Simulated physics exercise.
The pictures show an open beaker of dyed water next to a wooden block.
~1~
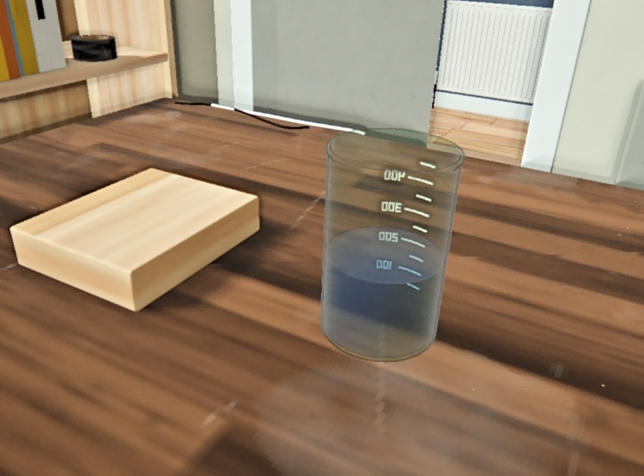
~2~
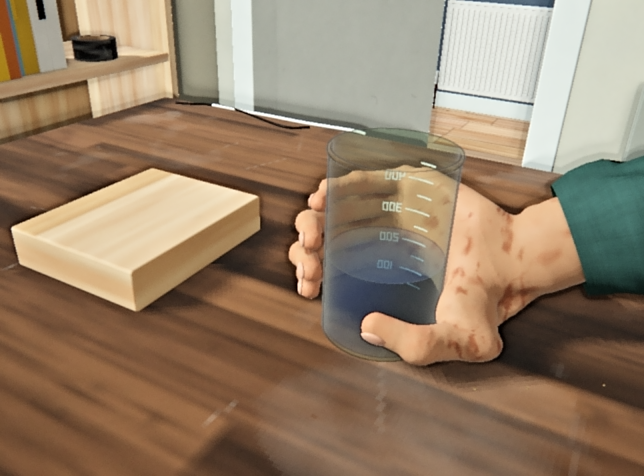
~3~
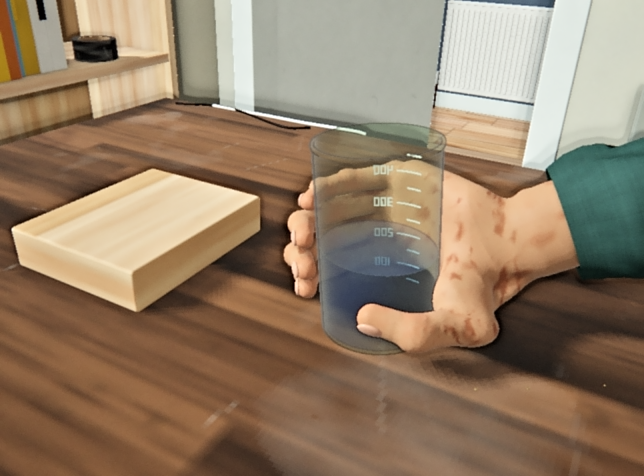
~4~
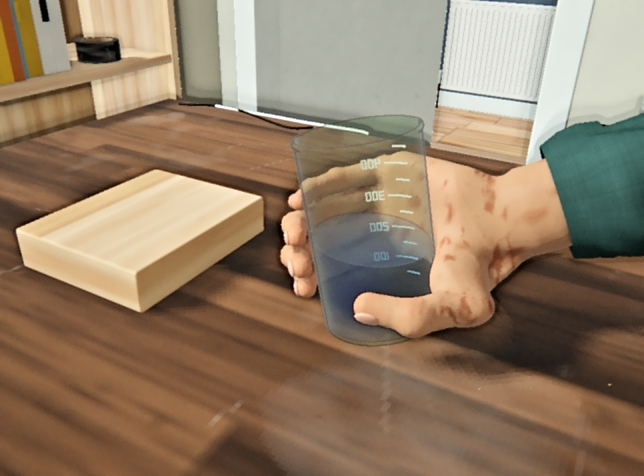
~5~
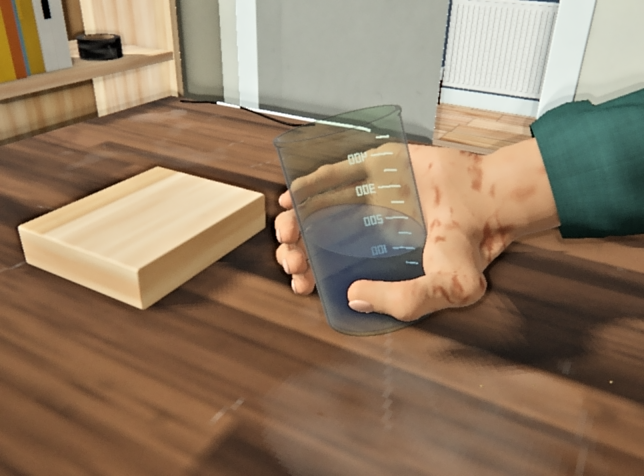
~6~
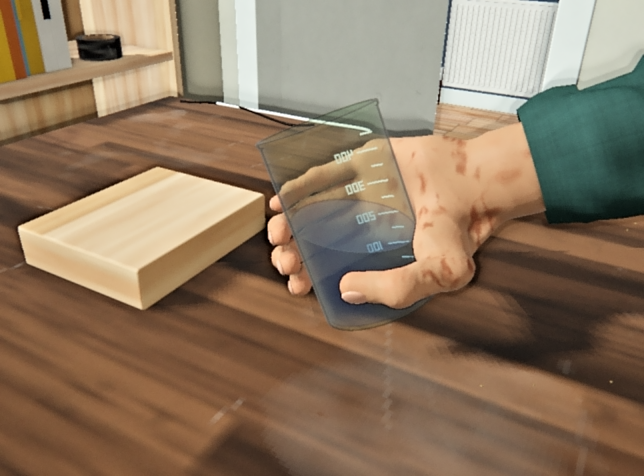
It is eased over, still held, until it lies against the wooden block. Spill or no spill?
As it turns out, it spills.
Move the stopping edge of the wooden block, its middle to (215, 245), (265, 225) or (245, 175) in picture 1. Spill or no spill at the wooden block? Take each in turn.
As listed: Spills, copes, copes.
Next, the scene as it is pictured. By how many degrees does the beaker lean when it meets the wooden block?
Near 75 degrees.
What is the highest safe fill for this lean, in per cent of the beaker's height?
Roughly 25 per cent.
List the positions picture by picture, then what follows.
It stands upright; beaker (386, 241) about half full, in the first frame.
A hand takes hold; beaker about half full, surface at (385, 254); wooden block (146, 228), in the second frame.
Tipping on its foot; beaker (378, 235) about half full, in the third frame.
The top moves towards the wooden block; beaker about half full, surface at (371, 239); wooden block (150, 229), in the fourth frame.
On the way over; beaker (360, 217) about half full, in the fifth frame.
It is leaning; beaker (350, 213) tipped 25°; wooden block (151, 227), in the sixth frame.
Shortly, the beaker leans by about 45°; none is lost.
Then, the beaker leans by about 65°; it has lost some; nearly all of the dyed water is inside.
At the finish, the beaker leans by about 75°, against the wooden block; it has lost some; about half of the dyed water is inside.
